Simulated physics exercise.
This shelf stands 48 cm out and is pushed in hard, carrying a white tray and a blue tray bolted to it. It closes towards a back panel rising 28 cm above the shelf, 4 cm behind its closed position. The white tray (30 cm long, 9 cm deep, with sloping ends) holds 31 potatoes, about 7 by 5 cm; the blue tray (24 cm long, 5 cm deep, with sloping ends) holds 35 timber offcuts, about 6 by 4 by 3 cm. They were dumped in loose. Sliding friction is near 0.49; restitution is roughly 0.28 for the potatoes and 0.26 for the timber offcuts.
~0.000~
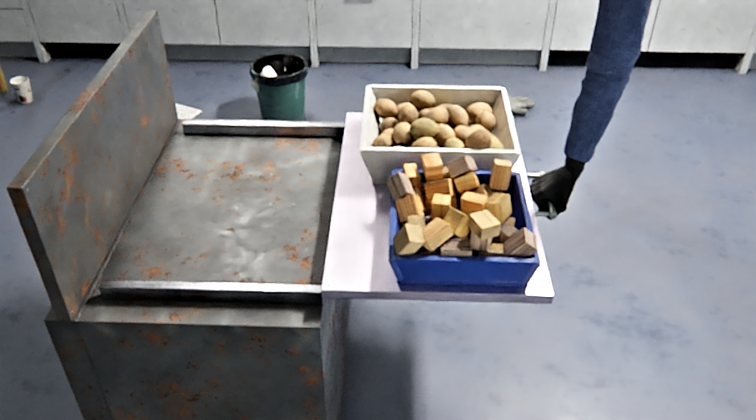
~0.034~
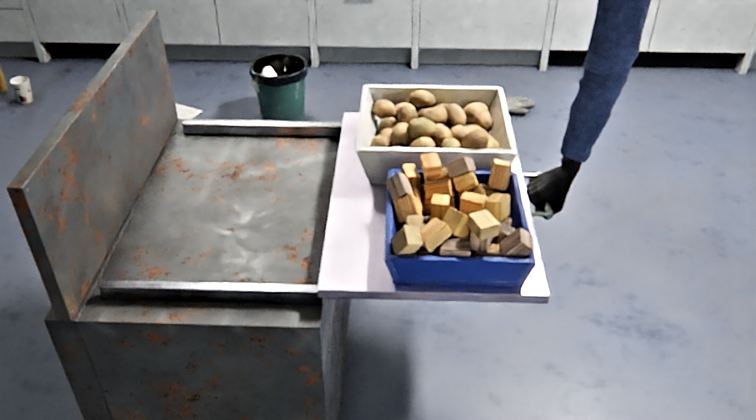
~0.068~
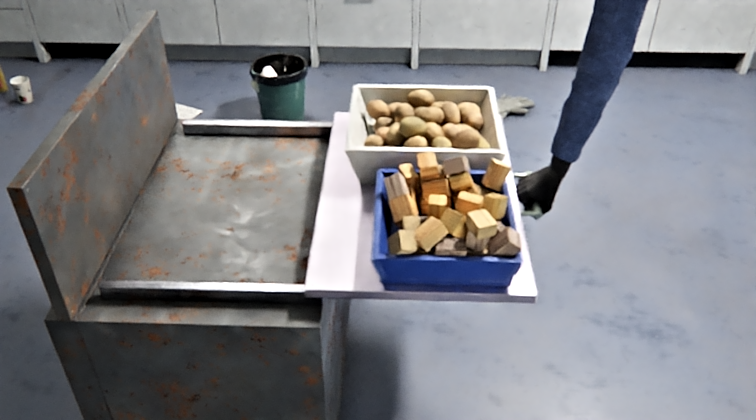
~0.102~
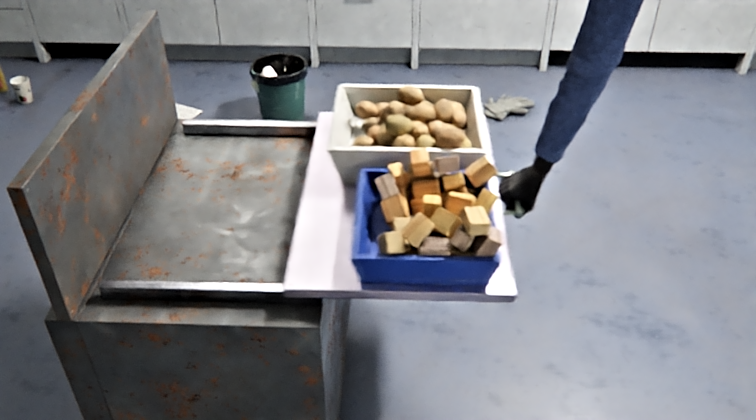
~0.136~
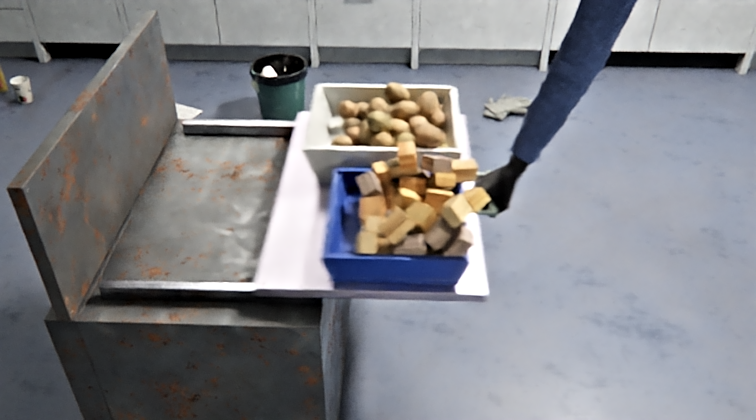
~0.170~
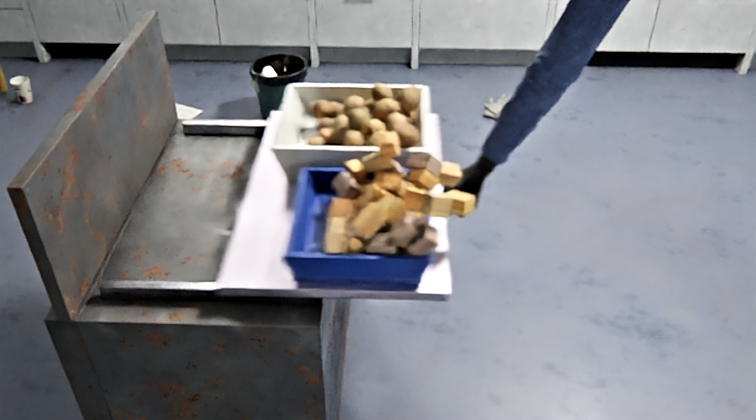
A gloved hand pushes a shelf with potatoes and wooden blocks left as blocks slide rightward.
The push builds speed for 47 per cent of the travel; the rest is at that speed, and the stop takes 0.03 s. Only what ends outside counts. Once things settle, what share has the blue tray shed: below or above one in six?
Out of the blue tray go more than a sixth of the timber offcuts.
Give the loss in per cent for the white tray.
About: White tray 20 per cent.
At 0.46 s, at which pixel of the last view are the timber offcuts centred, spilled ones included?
At about (227, 221).
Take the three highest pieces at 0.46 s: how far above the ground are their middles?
Some 90 cm up.
After 0.26 s, the runners reach their end.
After 0.34 s, the white tray has all 31 and the blue tray is down by 7 of 35.
After 0.46 s, the white tray is down by 2 of 31 and the blue tray is down by 12 of 35.
After 0.68 s, the white tray is down by 6 of 31 and the blue tray is down by 15 of 35.
Outcome (at 1.11 s), the white tray is down by 6 of 31 and the blue tray is down by 15 of 35. Asked share, 15 of 35, 43 per cent.
